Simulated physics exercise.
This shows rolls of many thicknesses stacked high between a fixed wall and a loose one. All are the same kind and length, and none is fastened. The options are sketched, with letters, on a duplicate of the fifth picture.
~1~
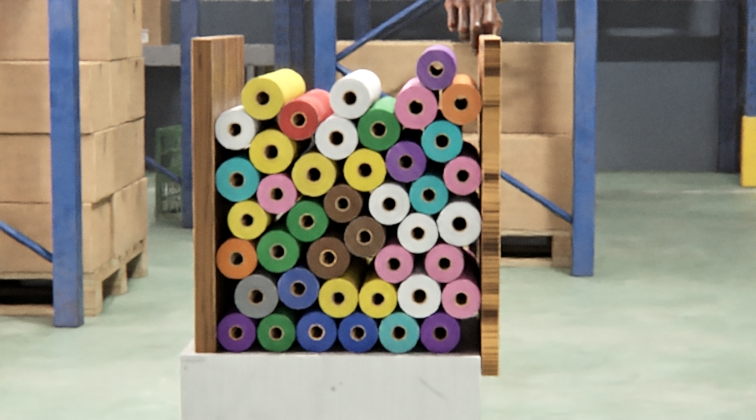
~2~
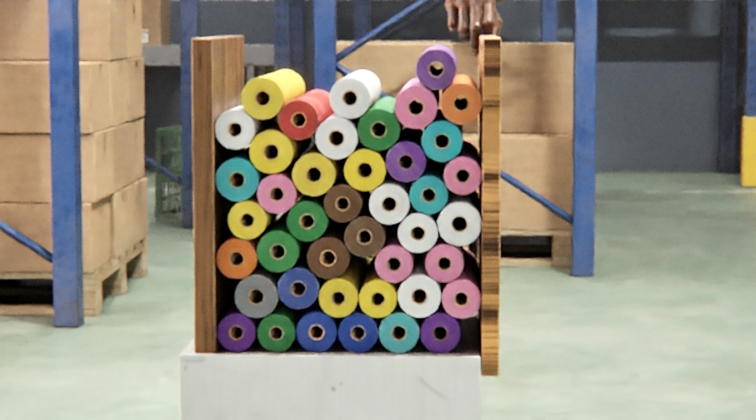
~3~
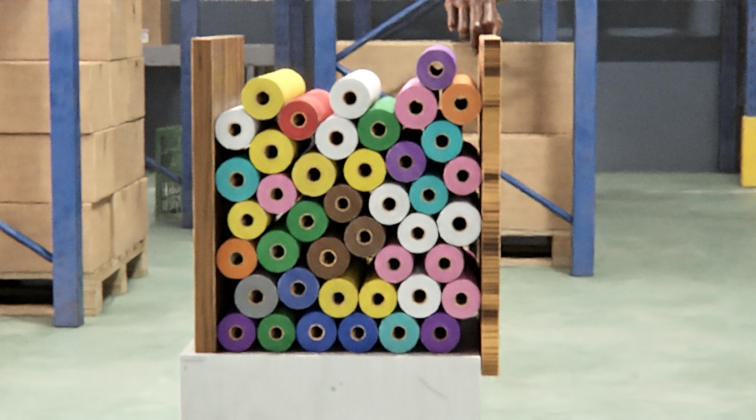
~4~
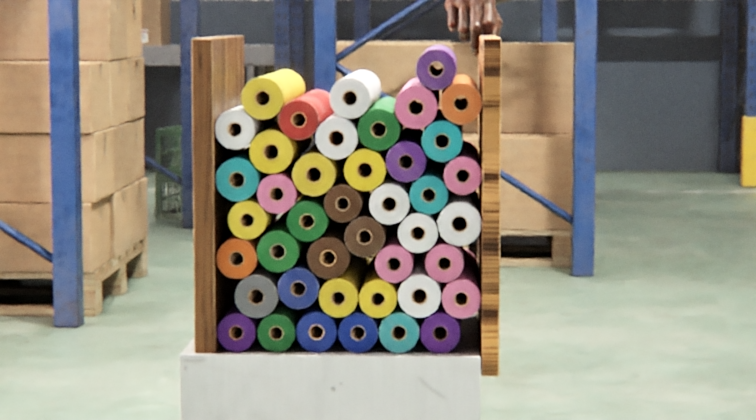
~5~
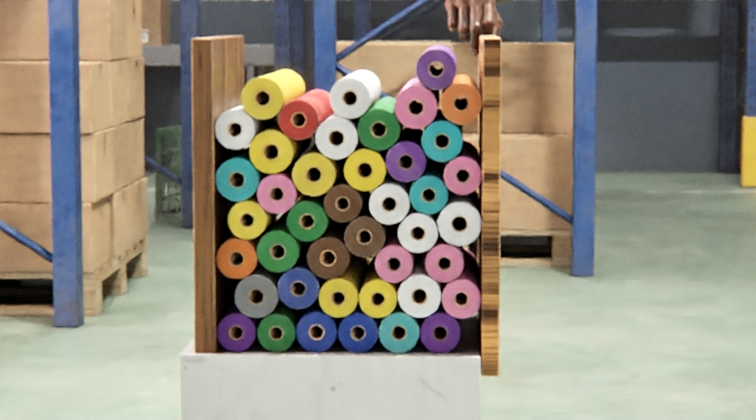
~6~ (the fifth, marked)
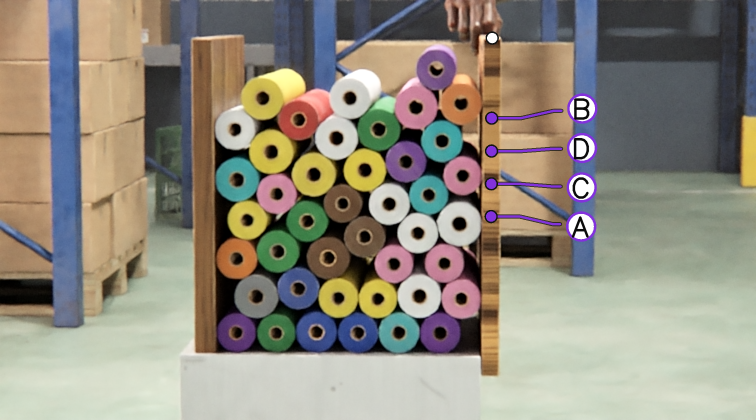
Colorful rolls sit stacked between two wooden boards, motionless, while a hand rests at the right board.
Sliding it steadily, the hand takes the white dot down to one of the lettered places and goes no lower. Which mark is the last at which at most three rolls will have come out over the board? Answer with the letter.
Stop at C.
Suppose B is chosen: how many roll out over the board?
The count is none.
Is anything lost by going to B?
No.
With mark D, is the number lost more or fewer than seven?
At D, fewer than seven.
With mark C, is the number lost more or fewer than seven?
At C, fewer than seven.
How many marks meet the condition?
The number is three.
On the marked copy, A at (491, 216); B at (492, 118); C at (492, 184); D at (492, 151); the white dot at (492, 38).
Taking C. A third of the way, top of the board (482, 110).
Two thirds of the way, top of the board (482, 183).
When it is over, top of the board (482, 183), two out over the board.
As for the rest, A more than three out over the board; B none out over the board; D none out over the board.
